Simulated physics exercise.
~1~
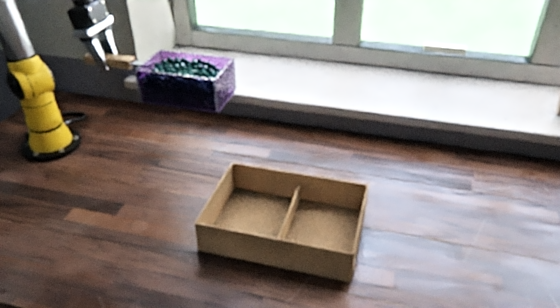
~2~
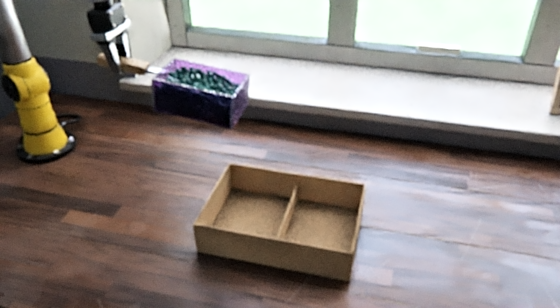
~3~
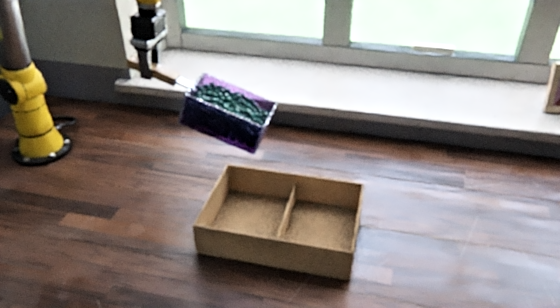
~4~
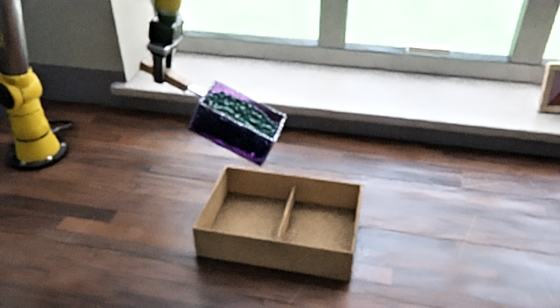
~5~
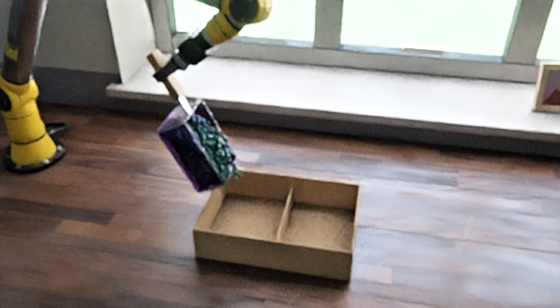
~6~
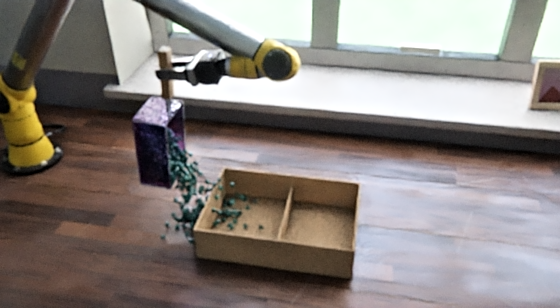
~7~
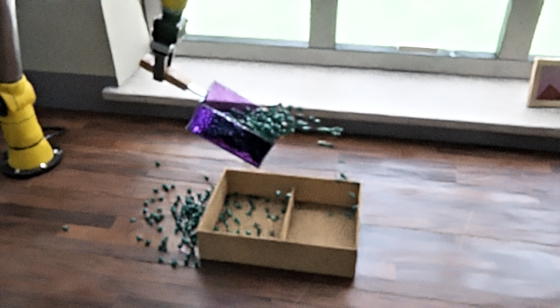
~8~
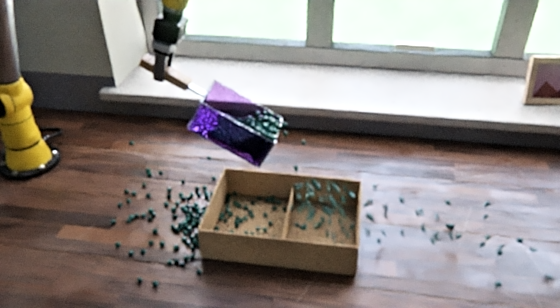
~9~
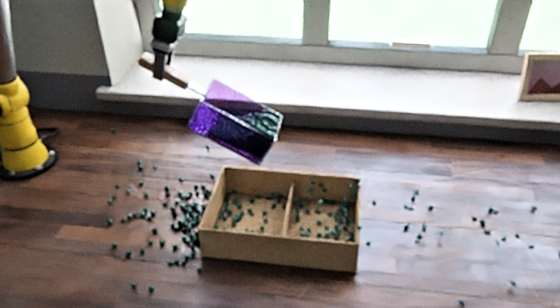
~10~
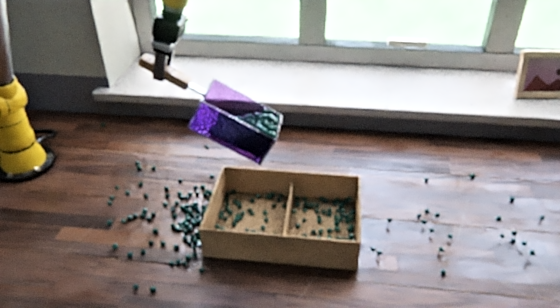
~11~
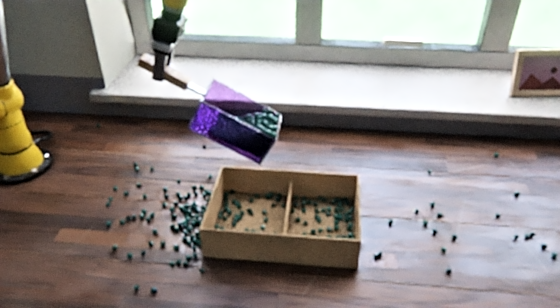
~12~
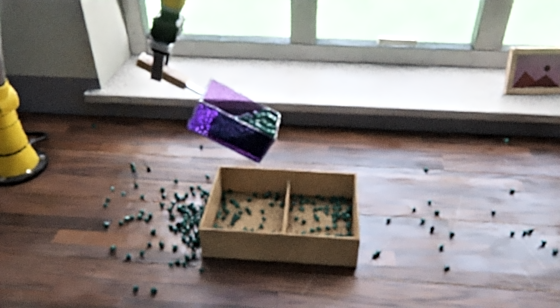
Purple box of dark green beads tipping in a robot arm's grip, spilling into a divided tray and across the wooden table.
